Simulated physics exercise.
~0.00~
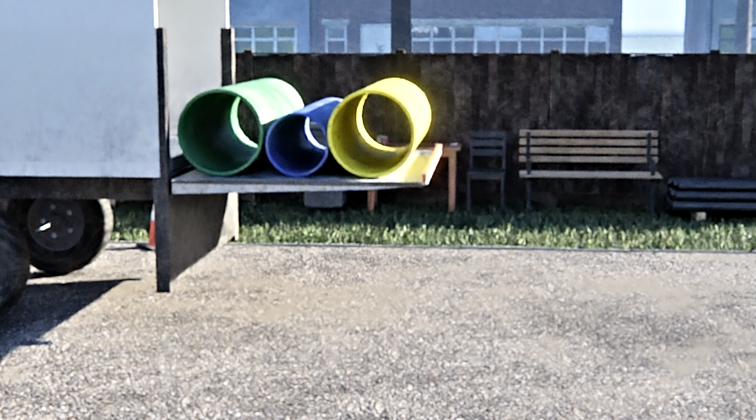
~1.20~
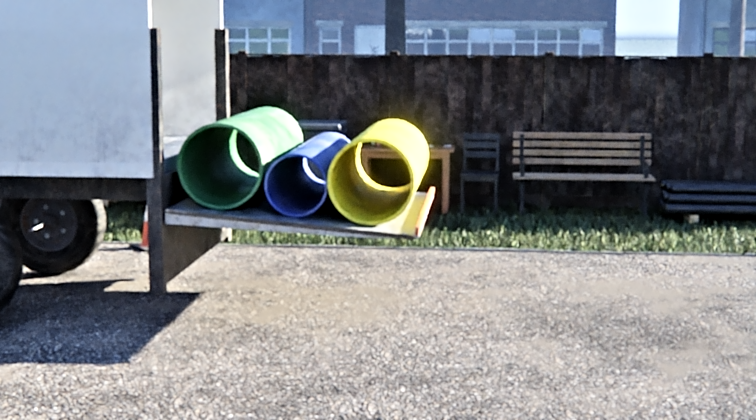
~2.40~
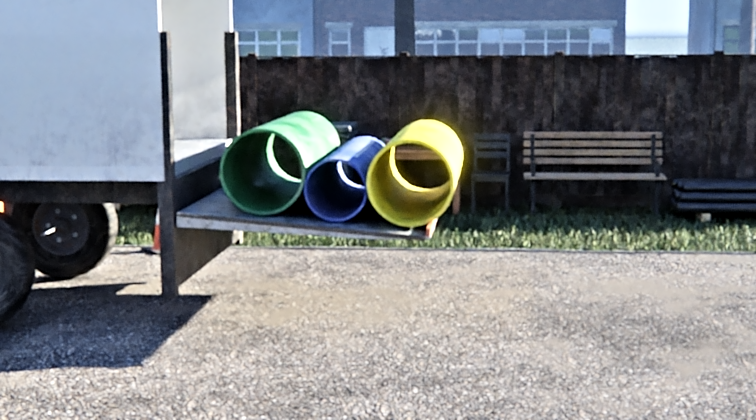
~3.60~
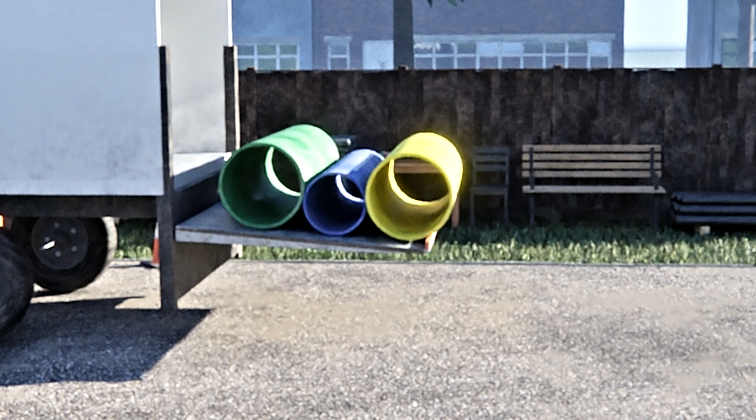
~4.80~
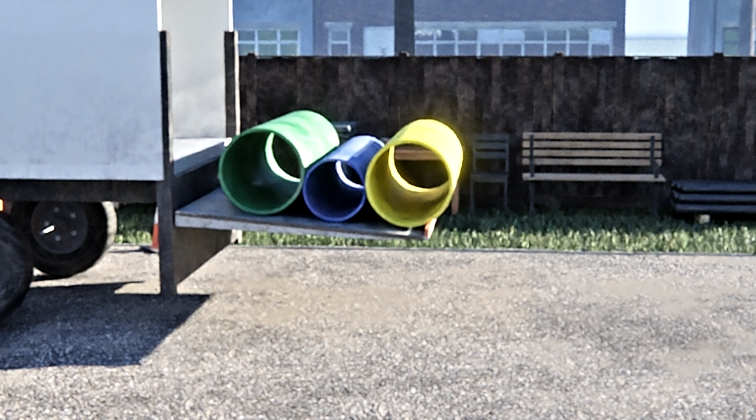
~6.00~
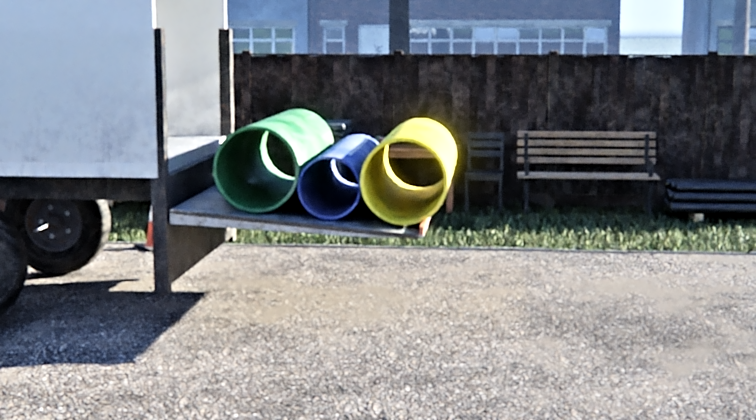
Three hollow pipes sink with the lorry's lift plate, roll right, and stay on it.
